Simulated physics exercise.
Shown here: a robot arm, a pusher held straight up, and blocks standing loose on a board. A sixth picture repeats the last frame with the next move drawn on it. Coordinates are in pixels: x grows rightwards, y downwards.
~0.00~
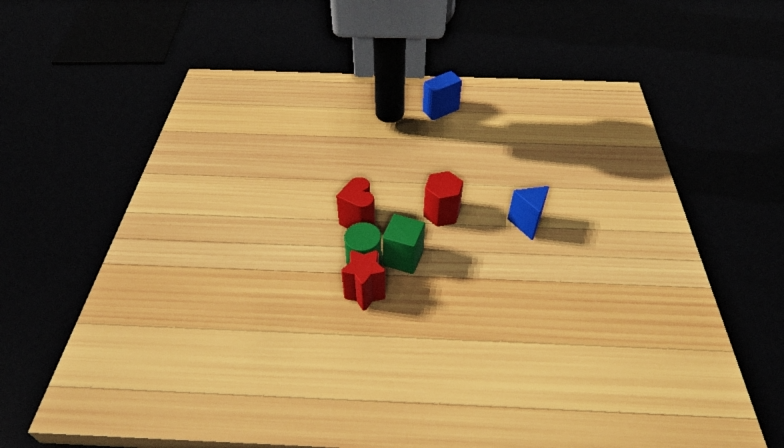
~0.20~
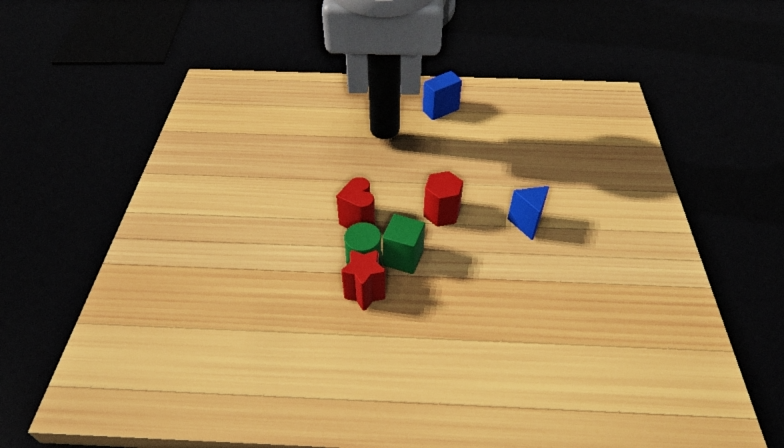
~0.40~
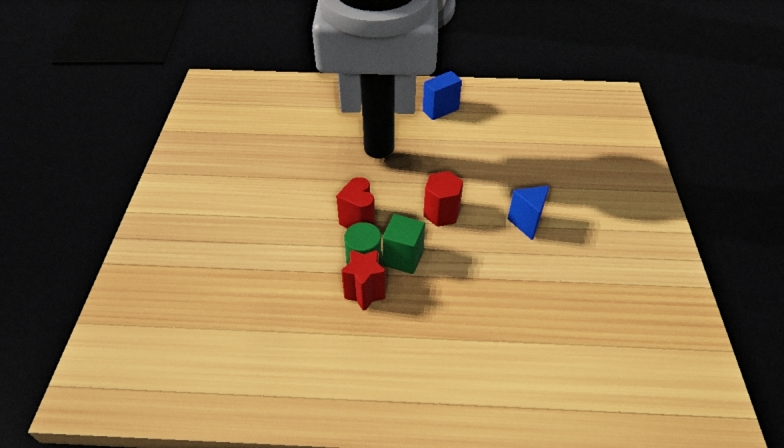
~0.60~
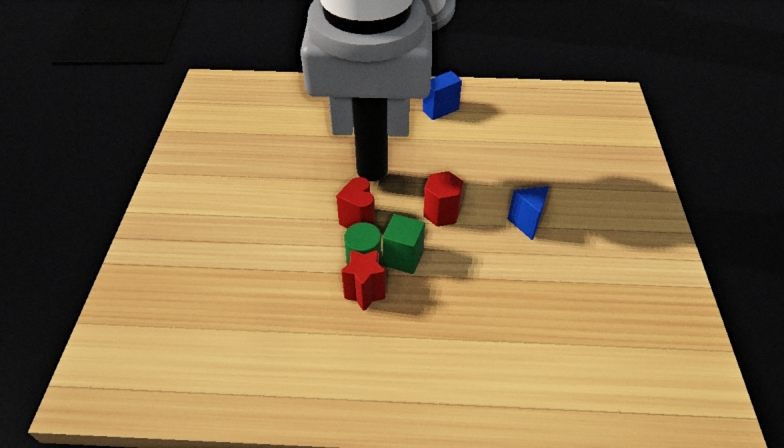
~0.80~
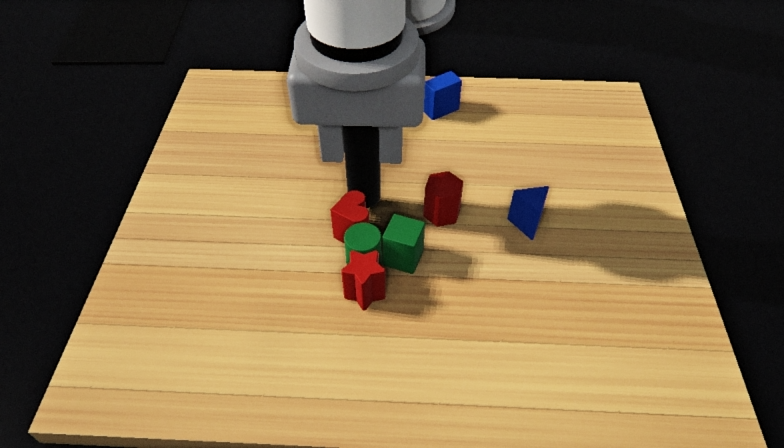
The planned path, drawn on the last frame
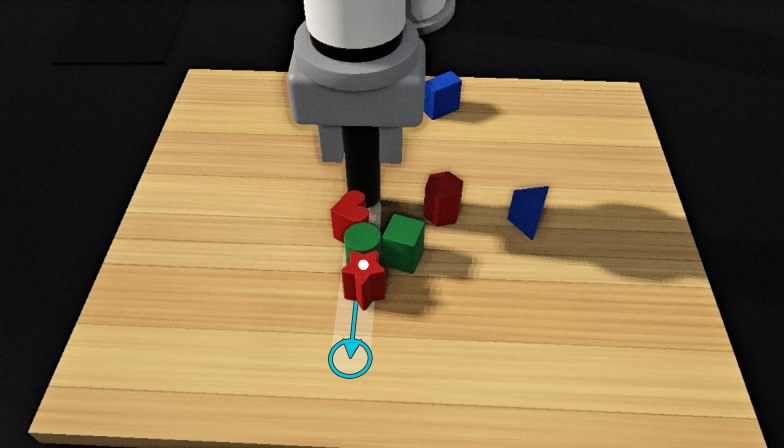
A light wooden board surrounded by black is seen from above at an angle by a still camera. Near its middle, a red heart sits above a green round block, a green cube and a red star, with a red block and a blue triangle to the right and another blue block near the far edge. A grey and white robot arm moves its black upright pusher toward the viewer and slightly left, then nudges the heart slightly the same way.
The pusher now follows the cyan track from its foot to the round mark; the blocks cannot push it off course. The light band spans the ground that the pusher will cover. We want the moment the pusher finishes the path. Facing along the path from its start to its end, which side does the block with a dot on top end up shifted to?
It's pushed left.
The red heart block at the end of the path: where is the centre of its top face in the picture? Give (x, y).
It is going to be at (316, 259).
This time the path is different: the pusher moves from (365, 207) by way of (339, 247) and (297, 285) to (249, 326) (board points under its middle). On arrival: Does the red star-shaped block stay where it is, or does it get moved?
Here the red star-shaped block moves off its spot.
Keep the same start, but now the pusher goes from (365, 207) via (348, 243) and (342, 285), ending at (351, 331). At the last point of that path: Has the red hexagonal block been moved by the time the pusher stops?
My answer is no.
The drawn path runs in a line from (365, 207) to (350, 358); the dot is on the red star-shaped block.
The first path, step by step. One third of the way, pusher at (361, 243); red heart block at (328, 244), turned 60° clockwise; green circular block at (353, 263); red star-shaped block at (370, 289), turned 30° anticlockwise.
Two thirds of the way, pusher at (356, 293); red heart block at (316, 259); green circular block at (339, 306); red star-shaped block at (378, 308), turned 80° anticlockwise.
At the end, pusher at (349, 350); red heart block at (316, 259), turned 125° clockwise; green circular block at (314, 358); red star-shaped block at (387, 330), turned 165° anticlockwise; green four-sided block not moved.
